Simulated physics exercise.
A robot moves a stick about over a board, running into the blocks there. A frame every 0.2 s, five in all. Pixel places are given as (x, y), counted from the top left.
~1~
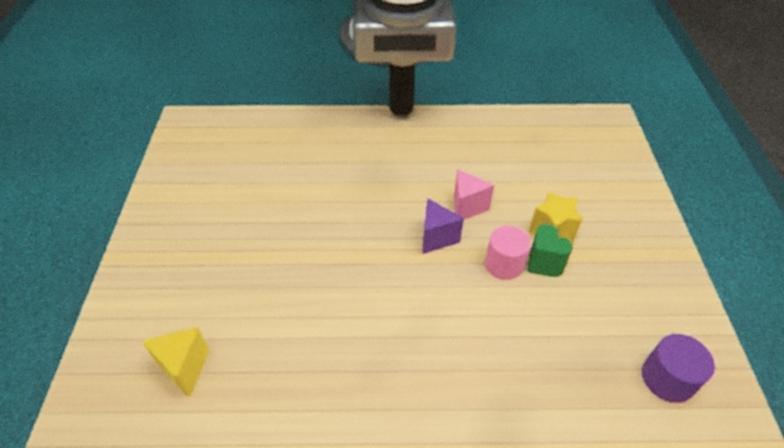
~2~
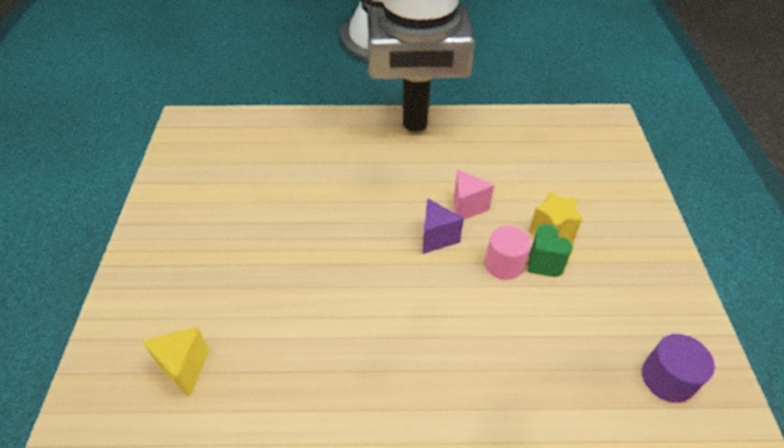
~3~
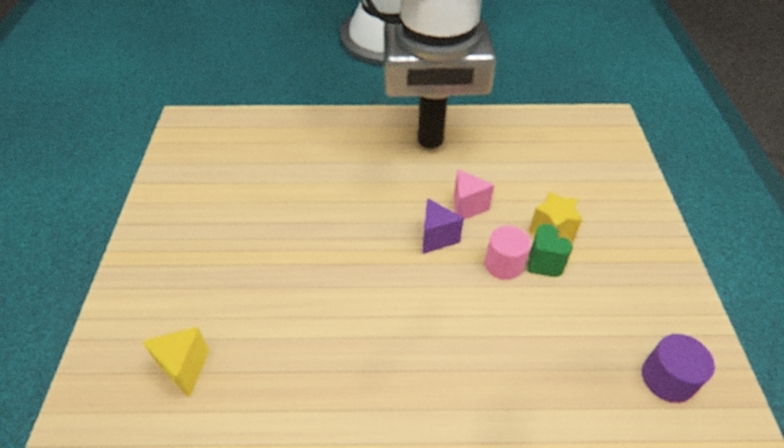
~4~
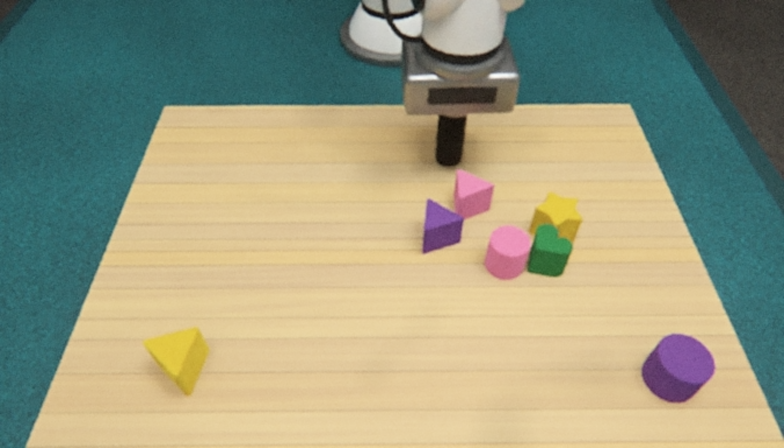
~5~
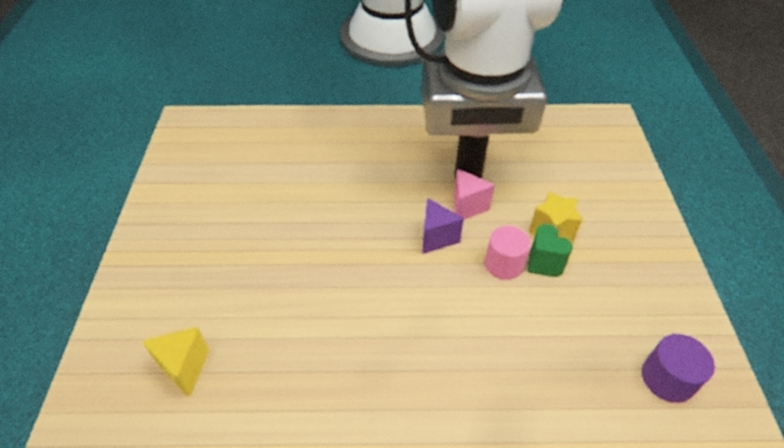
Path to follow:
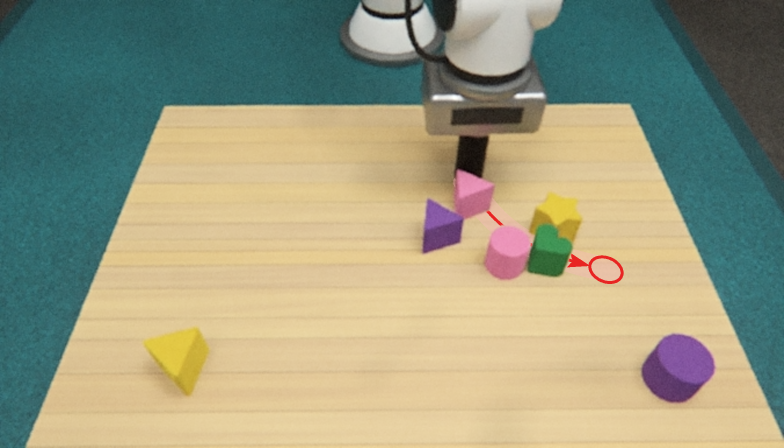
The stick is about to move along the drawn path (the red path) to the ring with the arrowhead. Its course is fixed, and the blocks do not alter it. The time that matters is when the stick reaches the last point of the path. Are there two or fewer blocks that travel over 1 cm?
I believe not.
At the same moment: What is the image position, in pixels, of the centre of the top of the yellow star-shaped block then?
By then it is at (595, 212).
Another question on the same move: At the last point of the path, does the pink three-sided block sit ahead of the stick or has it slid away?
My guess is it ends up beside or behind the stick.
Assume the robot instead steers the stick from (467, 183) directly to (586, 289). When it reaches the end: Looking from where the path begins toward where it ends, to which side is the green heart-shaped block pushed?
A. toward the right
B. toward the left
My answer is option A.
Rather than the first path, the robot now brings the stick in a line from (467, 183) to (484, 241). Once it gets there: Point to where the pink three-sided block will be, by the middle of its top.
I expect it at (478, 237).
The drawn path runs from (467, 183) via (496, 220) and (545, 251), ending at (606, 269).
On the path given first. One third of the way, stick at (498, 214); pink three-sided block at (472, 199), turned 25° clockwise.
Two thirds of the way, stick at (547, 245); pink three-sided block at (472, 199), turned 25° clockwise; green heart-shaped block at (568, 255), turned 35° clockwise; yellow star-shaped block at (582, 210), turned 45° anticlockwise.
At the end, stick at (609, 263); pink three-sided block at (472, 199), turned 25° clockwise; pink disc not moved; green heart-shaped block at (580, 263), turned 85° clockwise; yellow star-shaped block at (595, 212), turned 110° anticlockwise.
